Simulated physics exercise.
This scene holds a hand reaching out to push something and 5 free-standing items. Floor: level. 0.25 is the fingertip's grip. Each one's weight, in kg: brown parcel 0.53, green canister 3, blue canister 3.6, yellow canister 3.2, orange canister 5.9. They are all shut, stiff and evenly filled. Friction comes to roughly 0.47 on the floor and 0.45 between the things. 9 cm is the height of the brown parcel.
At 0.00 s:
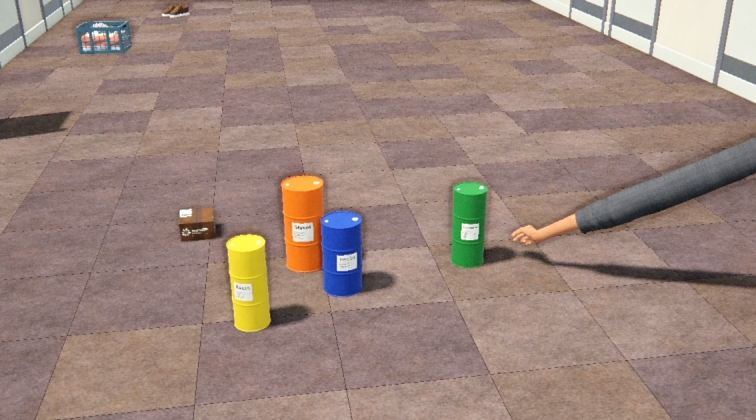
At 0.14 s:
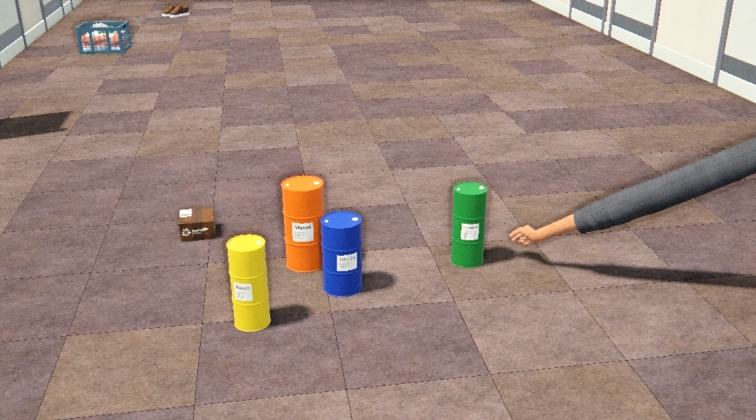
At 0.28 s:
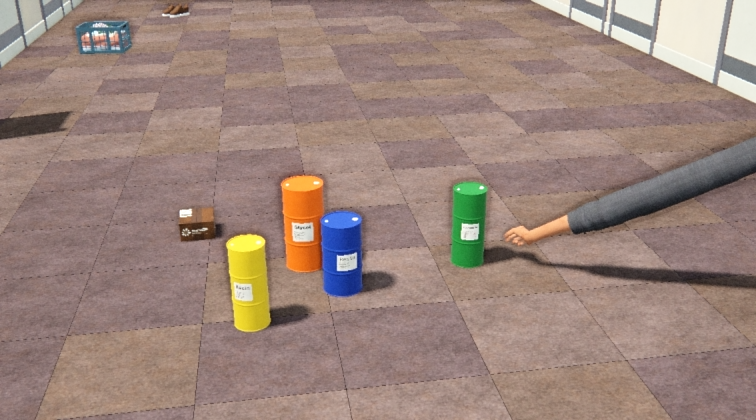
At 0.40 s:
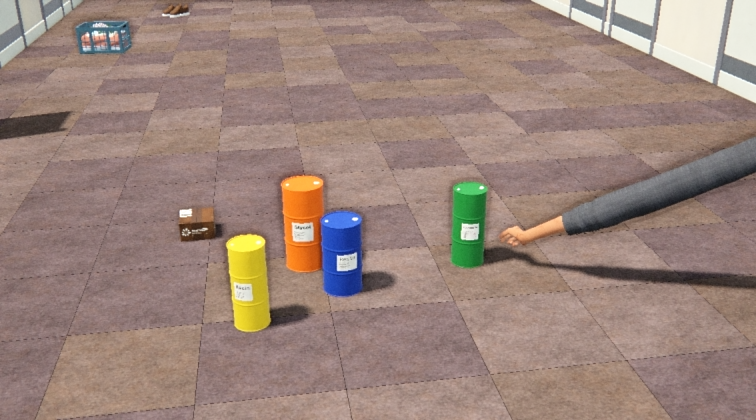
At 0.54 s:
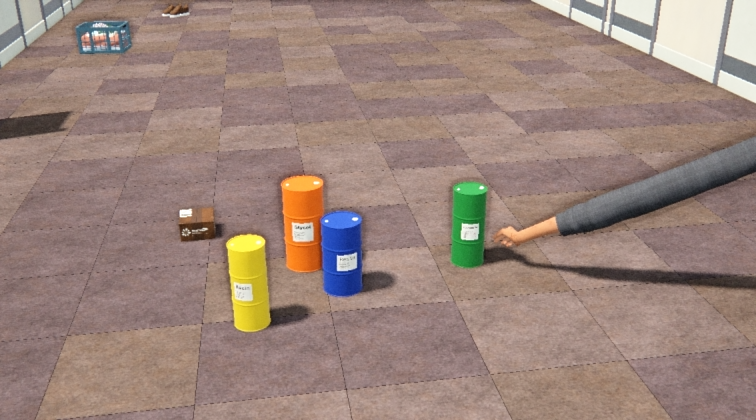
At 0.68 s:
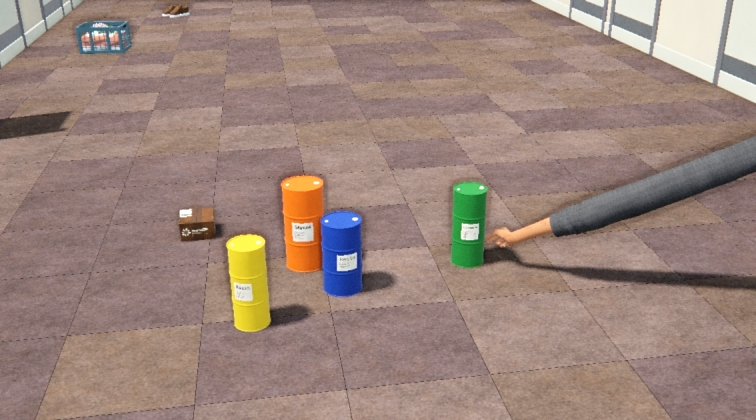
A hand moves slightly left toward the green canister while the four canisters stay still.
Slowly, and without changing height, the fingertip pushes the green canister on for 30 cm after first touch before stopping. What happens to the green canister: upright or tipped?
It is going to stay standing.
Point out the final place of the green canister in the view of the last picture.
It ends up at about (402, 230).
After 1.08 s, hand has come 20 cm; green canister moved 7 cm near (454, 226).
After 1.58 s, hand has come 30 cm; green canister moved 17 cm near (431, 228).
After 1.98 s, hand has come 38 cm; green canister moved 25 cm near (413, 229).
In the end (2.8 s), not toppled but over 14 cm from the start, green canister; the other 4 under 14 cm from the start. At the end, from the last picture's camera, green canister near (402, 230).
